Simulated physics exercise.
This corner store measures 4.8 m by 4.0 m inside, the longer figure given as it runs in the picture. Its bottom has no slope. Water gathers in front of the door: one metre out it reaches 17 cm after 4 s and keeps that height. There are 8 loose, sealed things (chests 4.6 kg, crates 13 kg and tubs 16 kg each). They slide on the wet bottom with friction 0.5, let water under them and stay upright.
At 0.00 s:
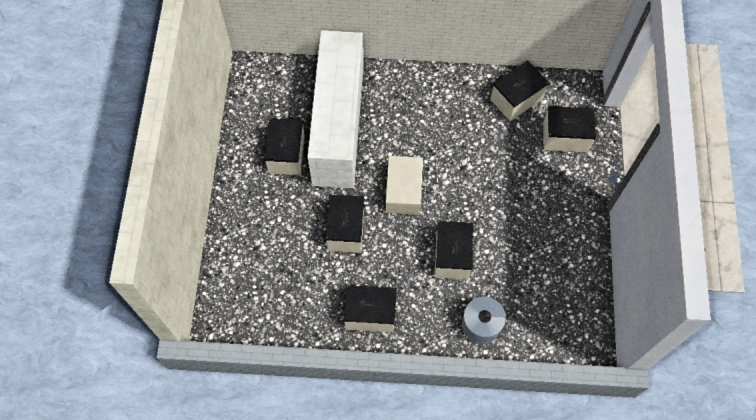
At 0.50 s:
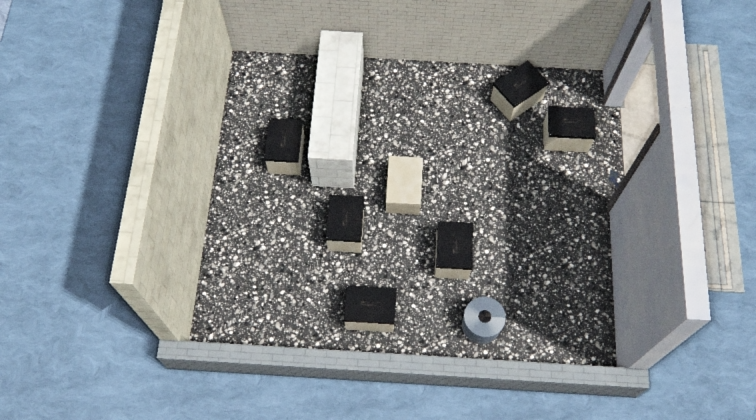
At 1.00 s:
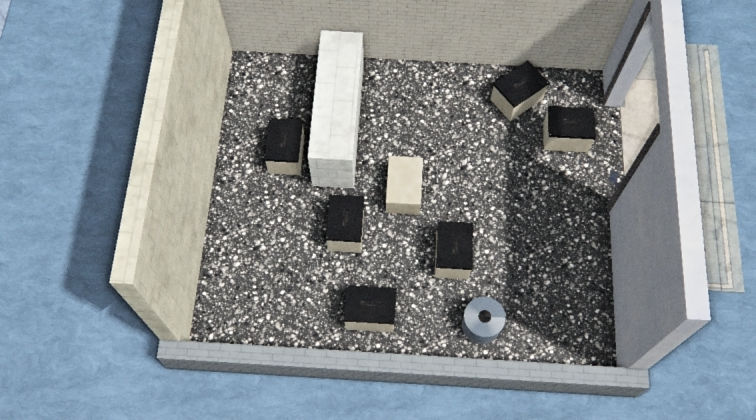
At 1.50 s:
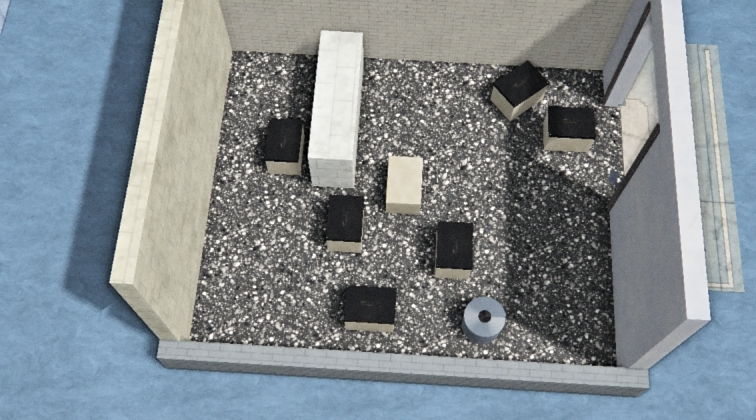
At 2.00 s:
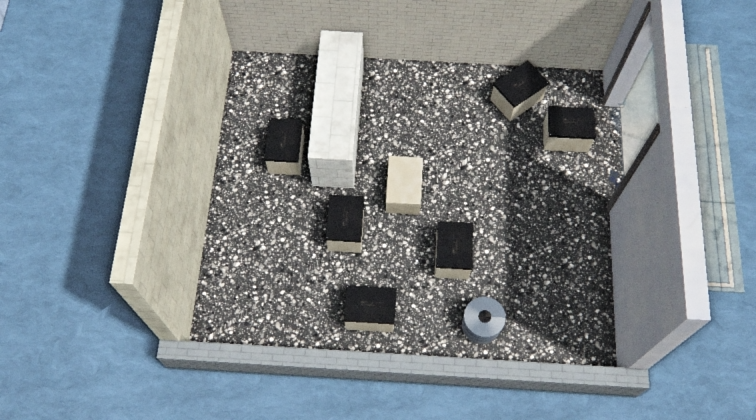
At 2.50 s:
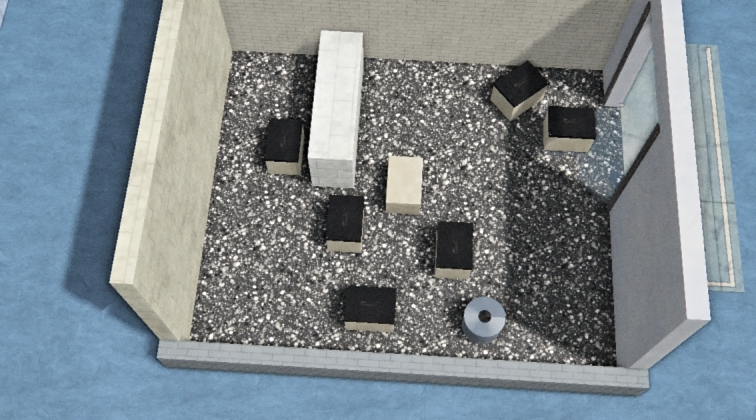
A roofless room with a speckled floor stood surrounded by blue, its black-topped boxes, pale block and round metal tub all staying still, while a little water appeared at the doorway on the right.
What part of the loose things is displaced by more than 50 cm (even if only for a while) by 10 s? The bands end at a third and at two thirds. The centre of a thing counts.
It is two thirds or more.
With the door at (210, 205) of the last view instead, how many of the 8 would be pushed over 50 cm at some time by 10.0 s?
Then 4.
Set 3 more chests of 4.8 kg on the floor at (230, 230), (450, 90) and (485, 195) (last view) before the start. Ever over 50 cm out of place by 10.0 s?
In turn: Under, more, past it.
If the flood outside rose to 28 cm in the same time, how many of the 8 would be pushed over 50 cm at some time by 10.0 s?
In that case 7 of them.
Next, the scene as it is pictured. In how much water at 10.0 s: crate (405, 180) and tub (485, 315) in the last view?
About 4 and 4 cm.
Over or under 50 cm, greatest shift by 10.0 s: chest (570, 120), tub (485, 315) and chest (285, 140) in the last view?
In that order: Past it, short of it, less.
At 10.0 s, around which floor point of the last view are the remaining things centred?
Near (356, 228).
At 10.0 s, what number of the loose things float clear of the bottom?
I count 4.
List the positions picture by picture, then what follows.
A chest at (572, 122), on the bottom; a chest at (455, 244) rests on the ground; 0.0 m2 under water; 0 of 8 have shifted, in the first frame.
A chest at (572, 122), on the bottom; a chest at (455, 244), on the bottom; 0.0 m2 under water; 0 of 8 have shifted, in the second frame.
A chest at (572, 122), on the bottom; a chest at (455, 244) rests on the ground; 0.0 m2 under water; 0 of 8 have shifted, in the third frame.
A chest at (572, 122) rests on the ground; a chest at (455, 244), on the bottom; 0.0 m2 under water; 0 of 8 have shifted, in the fourth frame.
A chest at (572, 122) rests on the ground; a chest at (455, 244) rests on the ground; water covers 0.0 m2; 0 of 8 have shifted, in the fifth frame.
A chest at (572, 122), on the bottom; a chest at (455, 244), on the bottom; water covers 0.3 m2; 0 of 8 have shifted, in the sixth frame.
After 3.5 s 0 of 8 are over 50 cm from their spots; 0 afloat.
After 4.5 s 1 of 8 are over 50 cm from their spots; 1 afloat.
After 7.0 s 3 of 8 are over 50 cm from their spots; 3 afloat.
After 10.0 s 6 of 8 are over 50 cm from their spots, and 6 have been at some point; 4 afloat.
